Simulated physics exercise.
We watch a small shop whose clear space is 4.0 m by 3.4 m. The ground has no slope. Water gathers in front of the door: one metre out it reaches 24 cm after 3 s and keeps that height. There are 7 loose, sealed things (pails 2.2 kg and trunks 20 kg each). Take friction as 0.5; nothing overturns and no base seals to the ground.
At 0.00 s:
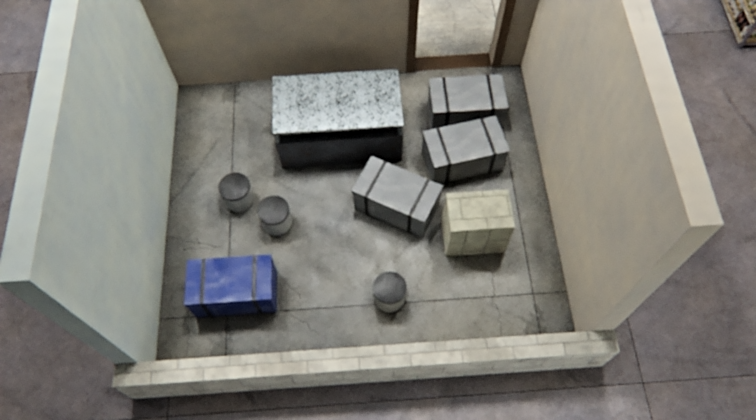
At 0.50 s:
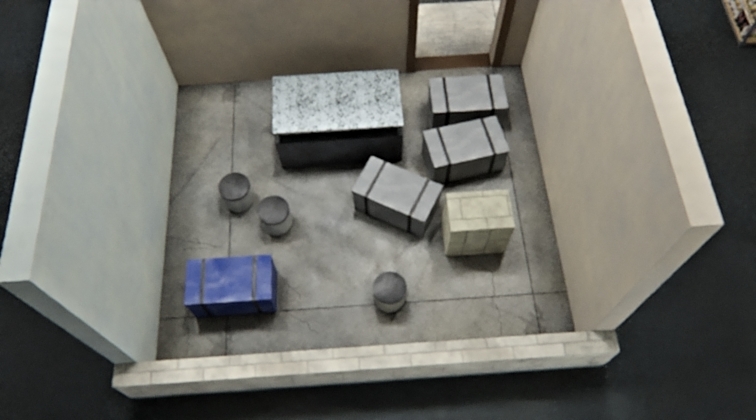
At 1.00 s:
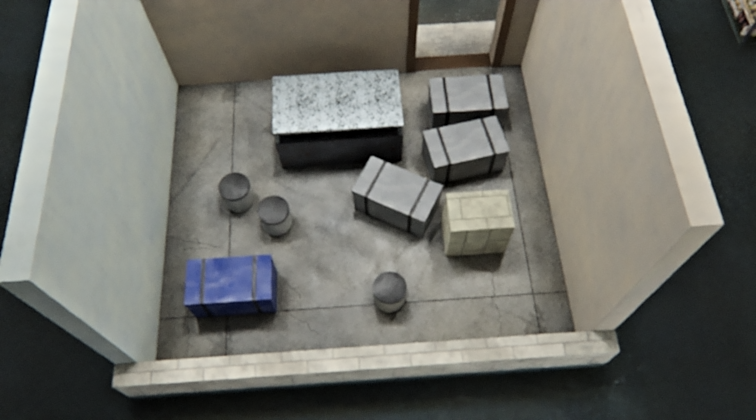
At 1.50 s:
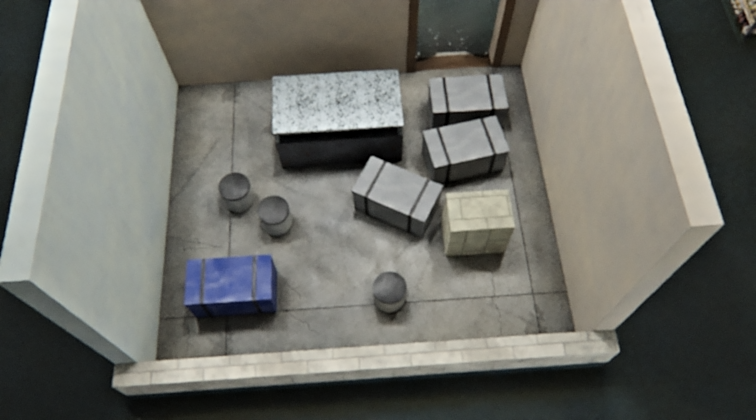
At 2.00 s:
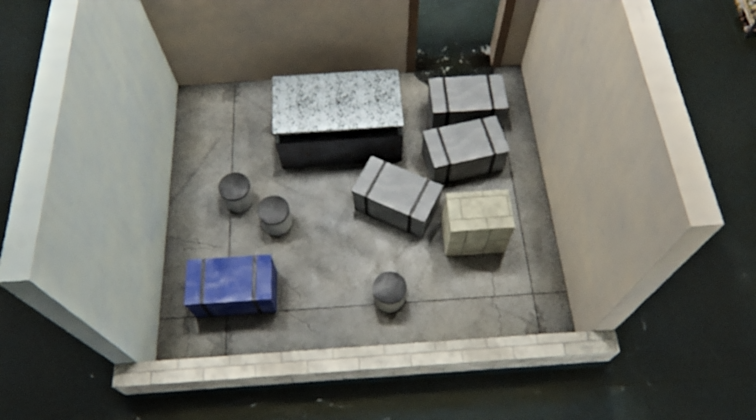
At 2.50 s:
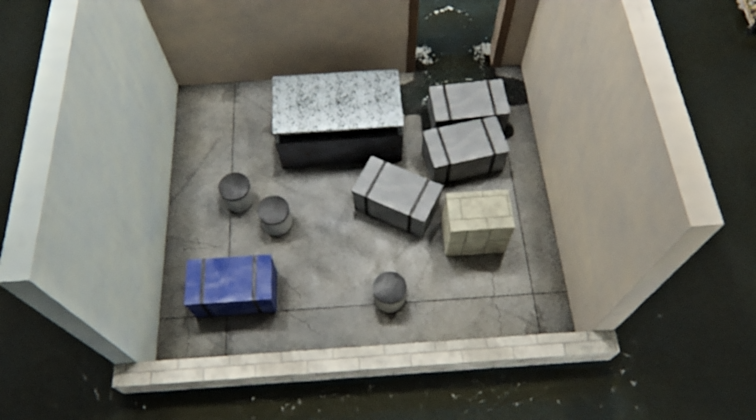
A small roofless shop with pale walls and a grey concrete floor is seen from high above by a still camera, its doorway at the top right. A blue trunk sits at lower left, with three dark pails, grey trunks, a cream block at right and a speckled-top counter behind. Dark water surrounds the walls, then foams through the doorway, and the nearest grey trunk shifts slightly.
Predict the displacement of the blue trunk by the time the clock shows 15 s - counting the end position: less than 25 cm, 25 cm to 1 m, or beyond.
The blue trunk travels far.
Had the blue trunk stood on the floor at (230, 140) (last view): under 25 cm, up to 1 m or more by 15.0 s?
It slides a little.
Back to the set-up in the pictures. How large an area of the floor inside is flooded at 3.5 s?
About 3.0 m2.
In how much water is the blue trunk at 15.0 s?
Roughly 18 cm.
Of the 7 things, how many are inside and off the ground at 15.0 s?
7 of them.
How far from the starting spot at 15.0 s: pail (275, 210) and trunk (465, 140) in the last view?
In that order: 200 cm, 50 cm.
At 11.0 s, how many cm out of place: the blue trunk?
Roughly 120 cm by then.
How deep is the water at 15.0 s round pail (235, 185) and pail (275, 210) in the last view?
About 15 and 16 cm.
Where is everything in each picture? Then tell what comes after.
The blue trunk at (229, 279), on the bottom; 0.0 m2 under water; 0 of 7 have shifted, in the first frame.
The blue trunk at (229, 279) rests on the ground; water covers 0.0 m2; 0 of 7 have shifted, in the second frame.
The blue trunk at (229, 279) rests on the ground; water covers 0.0 m2; 0 of 7 have shifted, in the third frame.
The blue trunk at (229, 279), on the bottom; water covers 0.0 m2; 0 of 7 have shifted, in the fourth frame.
The blue trunk at (229, 279), on the bottom; 0.2 m2 under water; 0 of 7 have shifted, in the fifth frame.
The blue trunk at (229, 279), on the bottom; water covers 0.7 m2; 1 of 7 have shifted, in the sixth frame.
After 3.5 s the blue trunk is near (229, 279), 0.0 m from its start, aground; 0 afloat.
After 6.8 s the blue trunk is near (228, 279), 0.0 m from its start, aground; 3 afloat.
After 11.0 s the blue trunk is near (197, 180), 1.1 m from its start, afloat; 7 afloat.
After 15.0 s the blue trunk is near (241, 75), 2.3 m from its start, afloat; 7 afloat.
